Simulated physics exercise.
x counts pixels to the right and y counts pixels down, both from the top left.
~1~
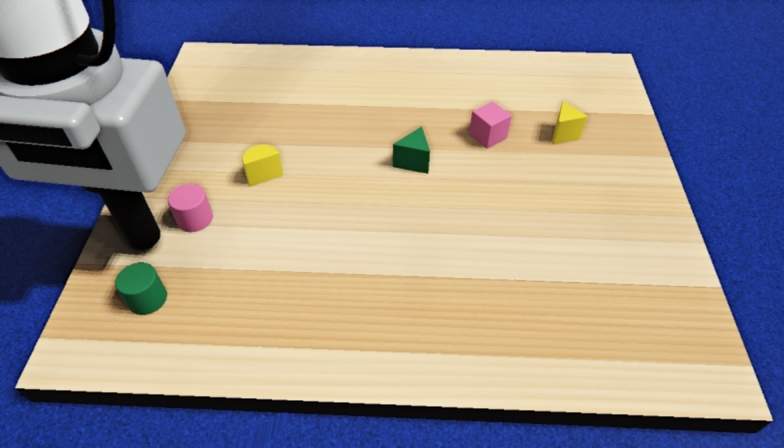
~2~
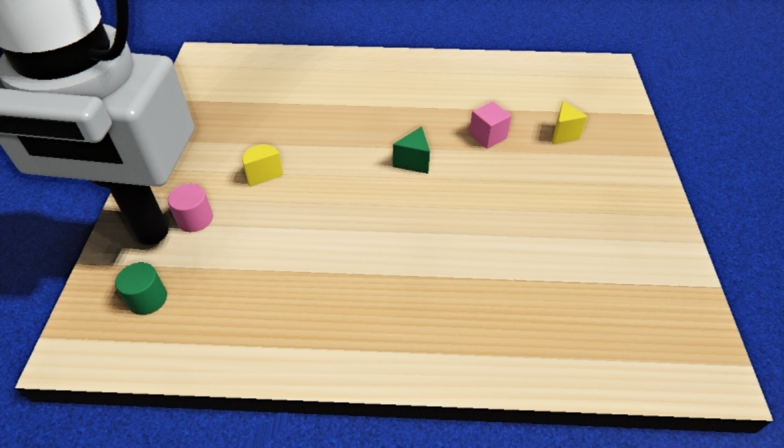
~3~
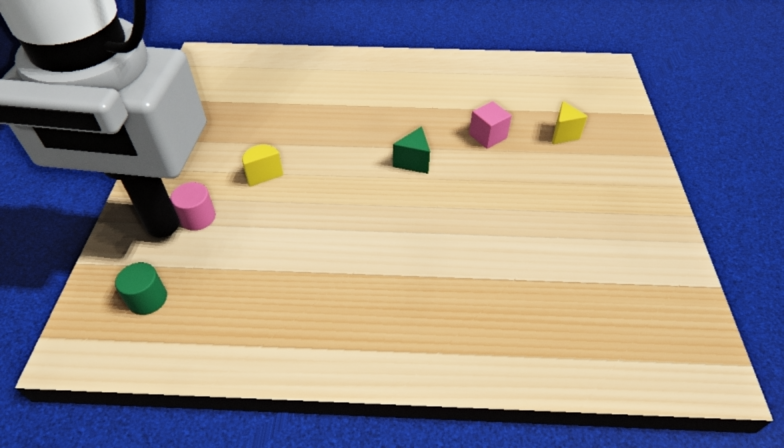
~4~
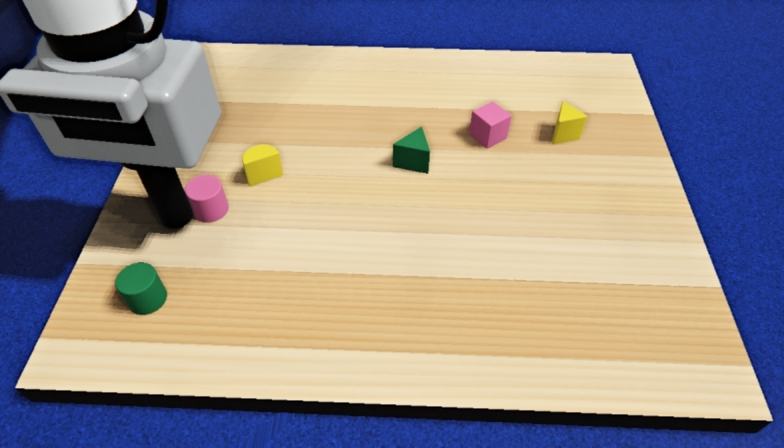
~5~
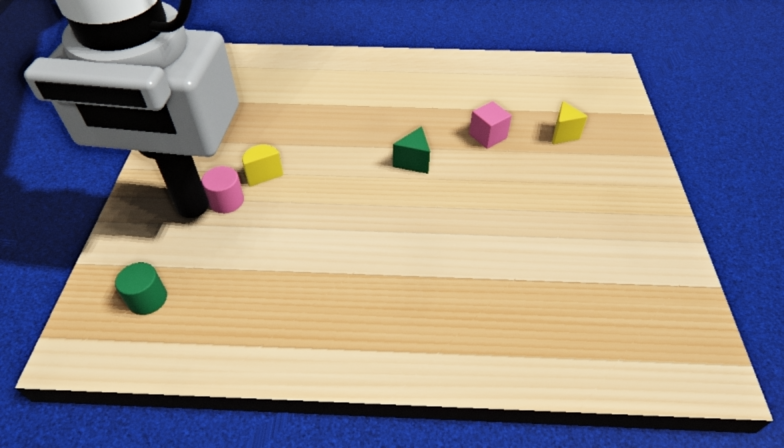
A robot arm pushes the pink cylinder up and right toward the yellow block.
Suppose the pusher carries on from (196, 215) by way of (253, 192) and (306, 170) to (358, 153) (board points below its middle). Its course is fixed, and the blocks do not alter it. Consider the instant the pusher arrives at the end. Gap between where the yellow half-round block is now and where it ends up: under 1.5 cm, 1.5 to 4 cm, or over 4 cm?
By the end of the path, it will have gone past 4 cm.
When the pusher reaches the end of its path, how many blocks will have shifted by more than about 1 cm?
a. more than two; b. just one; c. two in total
c - two in total.
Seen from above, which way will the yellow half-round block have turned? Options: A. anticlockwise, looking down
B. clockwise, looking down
Option A.
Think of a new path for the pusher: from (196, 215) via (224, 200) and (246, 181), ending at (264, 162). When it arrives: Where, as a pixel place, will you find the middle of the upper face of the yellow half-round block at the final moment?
When the path ends, it will be at (299, 134).
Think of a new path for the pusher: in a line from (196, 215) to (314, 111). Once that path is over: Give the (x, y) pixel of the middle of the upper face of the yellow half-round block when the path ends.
That would be at about pixel (289, 144).
On the path given first. One third of the way, pusher (252, 184); pink circular block (279, 157); yellow half-round block (288, 134), turned 70° anticlockwise.
Two thirds of the way, pusher (306, 162); pink circular block (334, 139); yellow half-round block (299, 128).
At the end, pusher (357, 145); pink circular block (387, 126); yellow half-round block (299, 127), turned 145° anticlockwise; green three-sided block not moved.
